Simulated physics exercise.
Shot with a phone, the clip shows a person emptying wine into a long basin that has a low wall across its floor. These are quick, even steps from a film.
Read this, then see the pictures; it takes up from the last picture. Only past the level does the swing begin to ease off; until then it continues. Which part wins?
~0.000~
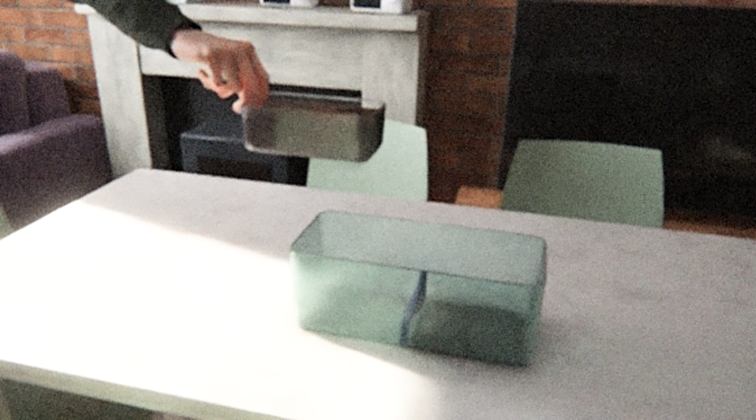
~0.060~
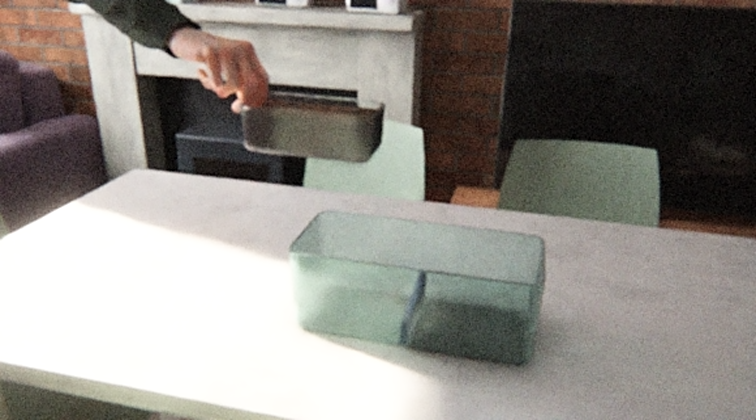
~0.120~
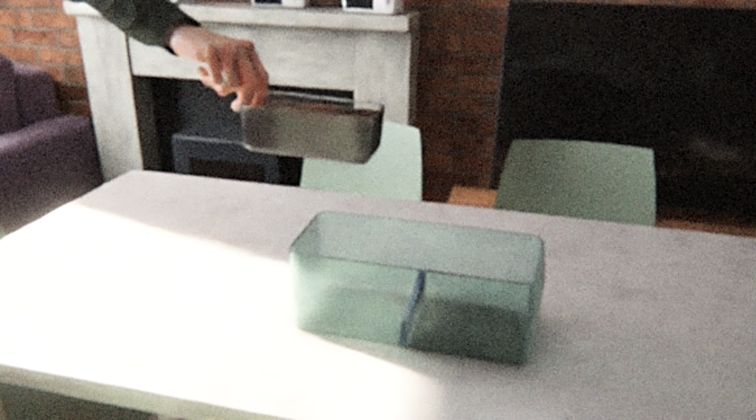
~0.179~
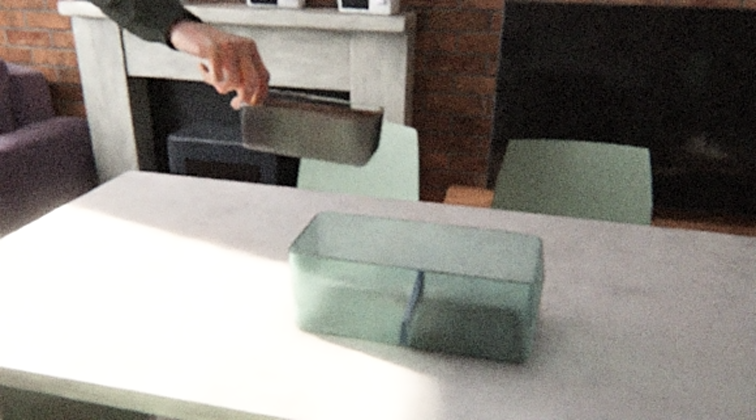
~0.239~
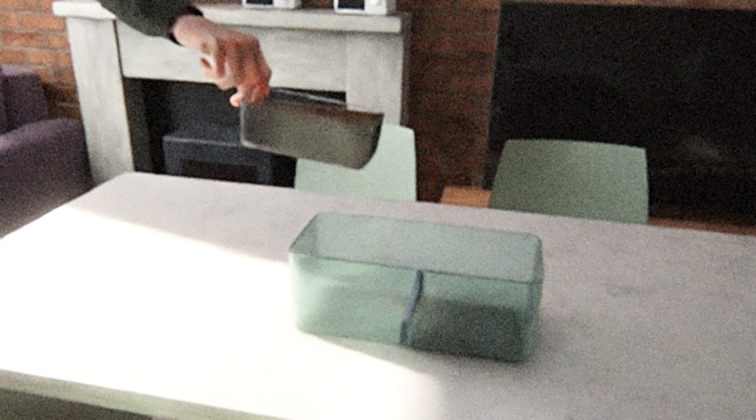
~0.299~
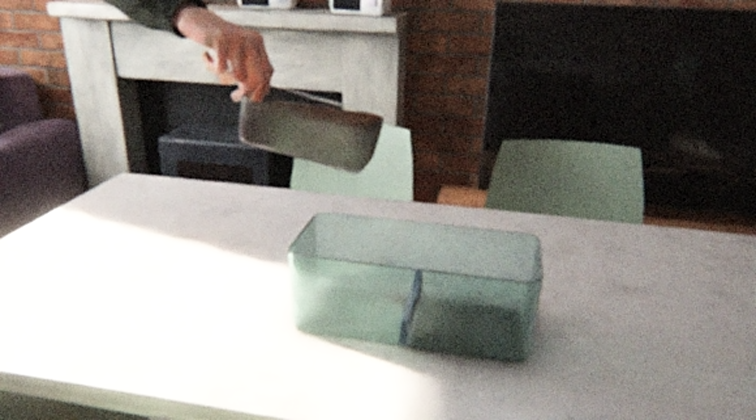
I expect the rightmost section to hold the most.
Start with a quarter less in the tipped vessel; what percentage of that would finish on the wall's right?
Near 55 in a hundred.
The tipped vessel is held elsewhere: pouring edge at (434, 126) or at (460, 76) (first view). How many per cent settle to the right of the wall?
First about 80, then 65 per cent.
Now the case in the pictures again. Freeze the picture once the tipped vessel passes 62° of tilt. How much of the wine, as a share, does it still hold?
It still holds around 25 per cent there.
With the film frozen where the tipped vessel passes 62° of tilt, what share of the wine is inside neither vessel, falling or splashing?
It's close to 40 per cent.
Then, 0.79 s in, the tilt is 62° and 26 per cent is still to pour, 4 is left of the wall and 26 right of it.
Then, 1.14 s in, the tilt is 97° and 5 per cent is still to pour, 22 is left of the wall and 62 right of it.
Then, 1.51 s in, the tilt is 107° and 0 per cent is still to pour, 31 is left of the wall and 62 right of it.
Then, 1.92 s in, the tilt is 107° and 0 per cent is still to pour, 31 is left of the wall and 62 right of it.
Finally, 31 per cent lies left of the wall, 62 right of it and 7 outside.
